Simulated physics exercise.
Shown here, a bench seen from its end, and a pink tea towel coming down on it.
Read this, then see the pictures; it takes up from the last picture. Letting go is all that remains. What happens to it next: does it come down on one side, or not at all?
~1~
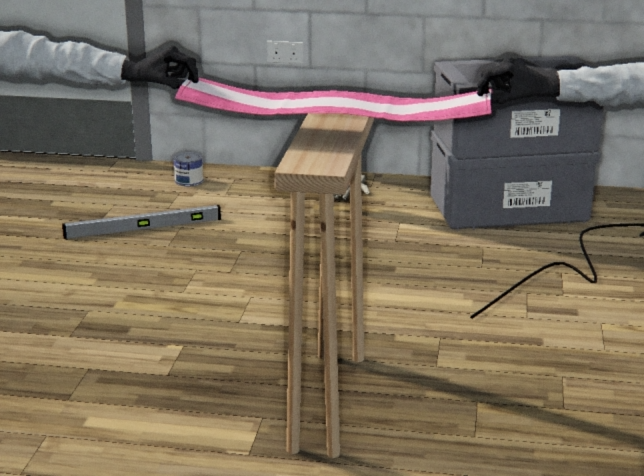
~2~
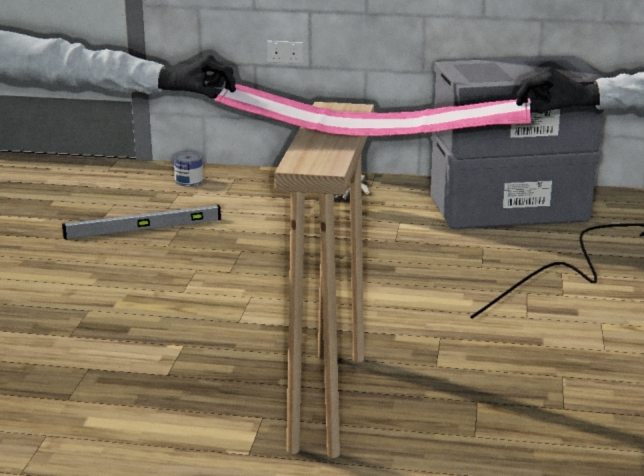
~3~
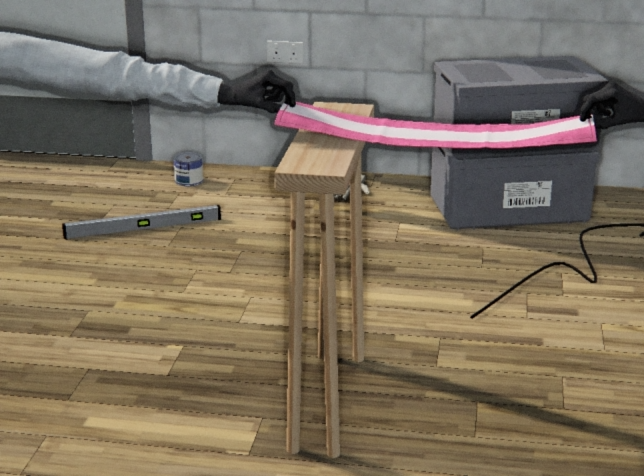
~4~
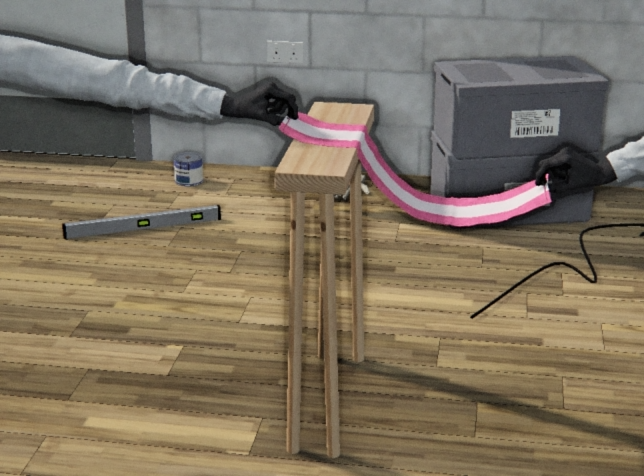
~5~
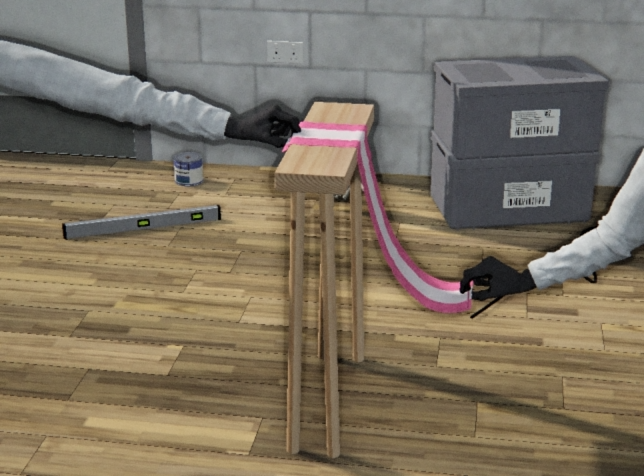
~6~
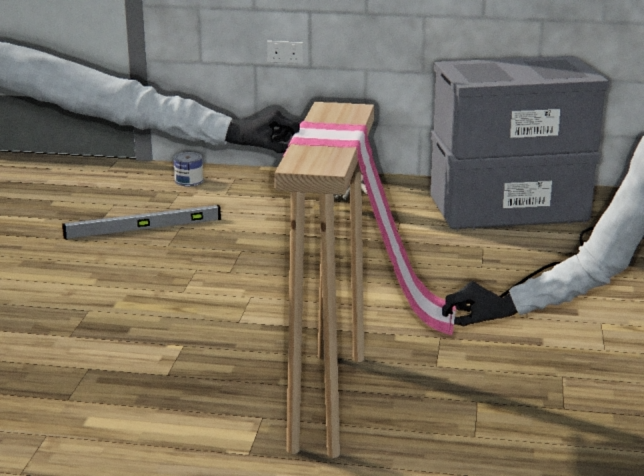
Slides off rightward.
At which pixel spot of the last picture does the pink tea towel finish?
In the last view it ends up close to (382, 407).
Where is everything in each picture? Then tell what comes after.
Left end (181, 99); right end (485, 114); top of the bench (310, 179), in the first picture.
Left end (220, 102); right end (525, 123), in the second picture.
Left end (280, 125); right end (591, 142); top of the bench (310, 179), in the third picture.
Left end (283, 132); right end (546, 204), in the fourth picture.
Left end (287, 150); right end (466, 310), in the fifth picture.
Left end (286, 154); right end (447, 334); far more of it on the right, in the sixth picture.
Then, 0.32 s past the final frame, tea towel sliding right.
Then, 0.56 s past the final frame, tea towel clear of the top and falling near (383, 385).
When it is over, tea towel in a heap on the floor near (382, 407). The pink tea towel is pulled rightwards.
